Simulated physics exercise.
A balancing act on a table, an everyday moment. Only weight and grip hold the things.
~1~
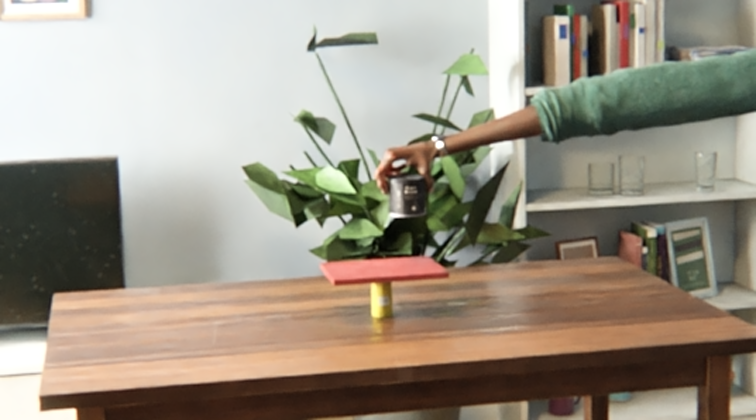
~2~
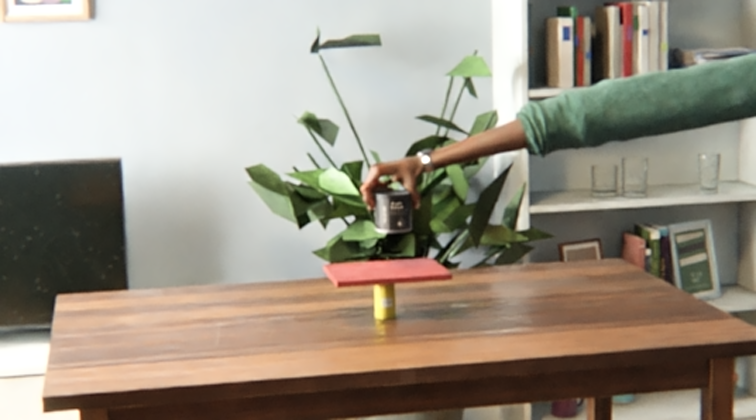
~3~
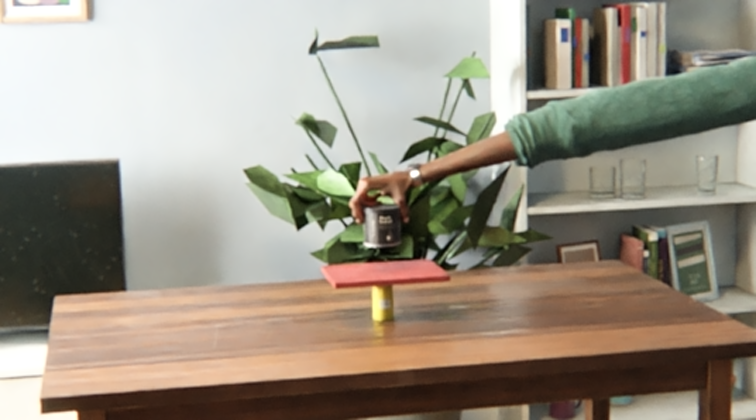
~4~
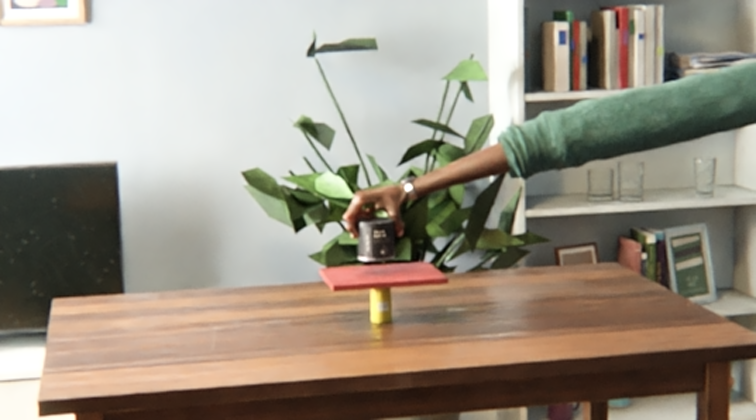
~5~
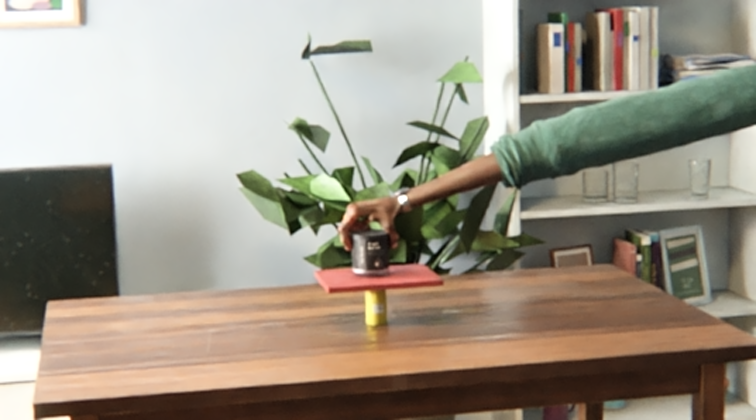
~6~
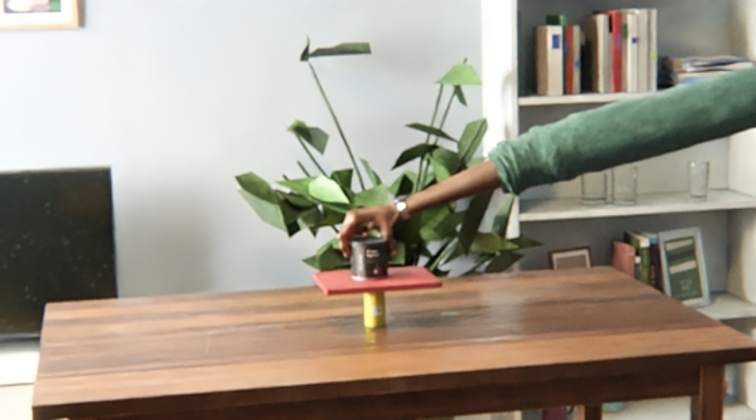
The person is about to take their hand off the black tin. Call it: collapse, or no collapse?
No collapse.
Then, 0.20 s on from there, no change.
Then, 0.60 s on from there, black tin resting near (369, 259).
In the end, all 3 unmoved. At the end, from the last picture's camera, black tin near (369, 259). The stack stays up.
